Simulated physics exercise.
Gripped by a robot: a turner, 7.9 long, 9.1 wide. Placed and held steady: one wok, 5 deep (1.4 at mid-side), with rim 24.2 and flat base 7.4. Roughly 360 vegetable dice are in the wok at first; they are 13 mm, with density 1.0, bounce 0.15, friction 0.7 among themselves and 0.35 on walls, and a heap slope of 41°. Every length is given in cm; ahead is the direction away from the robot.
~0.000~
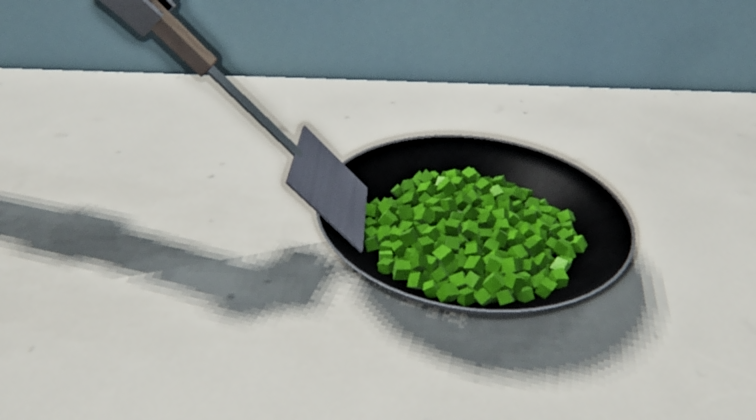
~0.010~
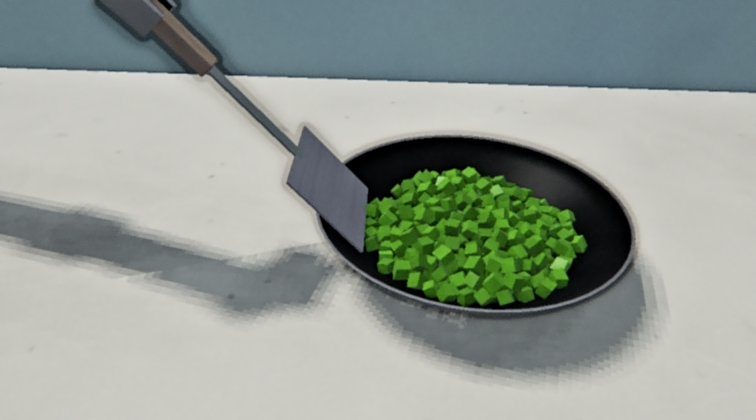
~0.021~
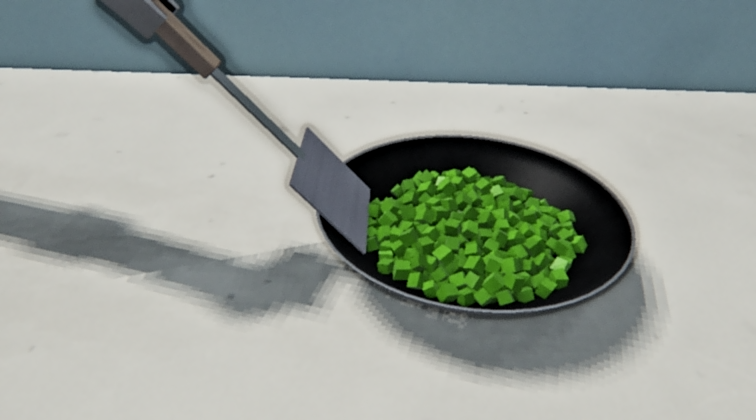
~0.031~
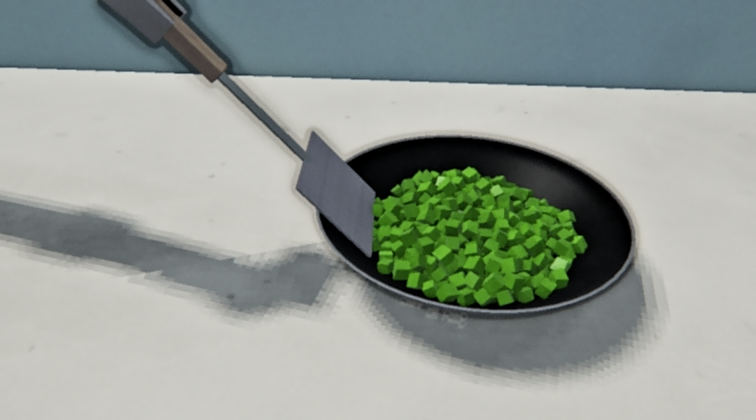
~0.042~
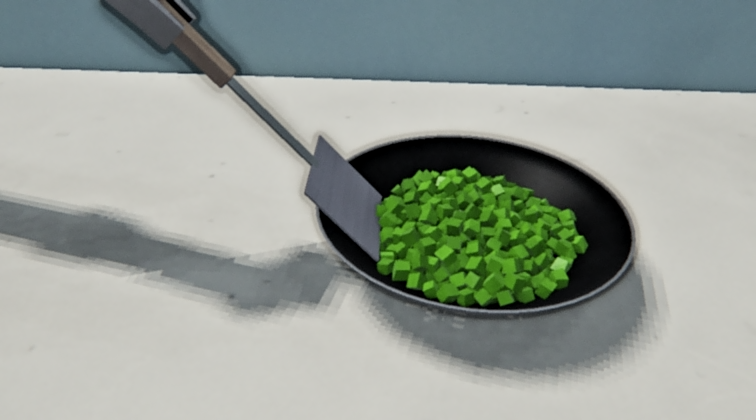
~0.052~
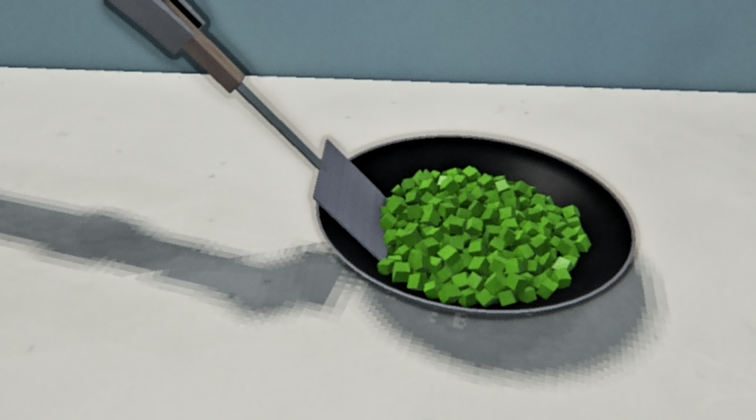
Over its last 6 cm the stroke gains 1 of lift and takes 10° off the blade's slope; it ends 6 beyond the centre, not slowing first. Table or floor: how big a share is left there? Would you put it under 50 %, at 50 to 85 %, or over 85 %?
I would say under 50 %.
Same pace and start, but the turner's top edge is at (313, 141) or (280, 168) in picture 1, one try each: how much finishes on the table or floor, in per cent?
First try around 45 percent, second around 35 percent.
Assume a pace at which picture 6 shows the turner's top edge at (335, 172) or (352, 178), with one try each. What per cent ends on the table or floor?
55 % and 60 %.
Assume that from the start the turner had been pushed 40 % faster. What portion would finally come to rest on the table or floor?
It would be roughly 55 percent.
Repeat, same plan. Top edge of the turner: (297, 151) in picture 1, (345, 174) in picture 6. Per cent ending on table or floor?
Around 60 per cent finishes there.
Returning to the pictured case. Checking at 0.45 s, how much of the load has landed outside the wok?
Around 35 %.
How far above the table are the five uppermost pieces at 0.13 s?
They are around 7 cm up.
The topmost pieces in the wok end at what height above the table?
7.5 cm.
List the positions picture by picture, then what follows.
The first frame shows turner top edge at (296, 152), sloping 48°; upper third of the load around (471, 219), from x 370 to 580, top at y 175; 363 in the wok.
The second frame shows turner top edge at (296, 152), sloping 48°; upper third of the load around (471, 219), from x 370 to 580, top at y 175.
The third frame shows turner top edge at (299, 154), sloping 48°; upper third of the load around (471, 219), from x 370 to 580, top at y 175.
The fourth frame shows turner top edge at (305, 157), sloping 48°; upper third of the load around (471, 220), from x 370 to 580, top at y 175.
The fifth frame shows turner top edge at (313, 162), sloping 48°; upper third of the load around (472, 219), from x 375 to 580, top at y 175.
The sixth frame shows turner top edge at (321, 166), sloping 48°; upper third of the load around (477, 215), from x 385 to 580, top at y 175; 363 in the wok.
By 0.13 s, sloping 48°, highest piece 7 above the table; 359 in the wok, 4 on the blade or in flight.
By 0.21 s, sloping 44°, highest piece 9 above the table; 326 in the wok, 37 on the blade or in flight.
By 0.45 s, sloping 38°, highest piece 8 above the table; 230 in the wok, 130 on the table or floor, 3 on the blade or in flight.
By 1.50 s, sloping 38°, highest piece 7 above the table; 230 in the wok, 133 on the table or floor.
Final count, 230 in the wok, 133 on the table or floor. That is 37 % on the table or floor.
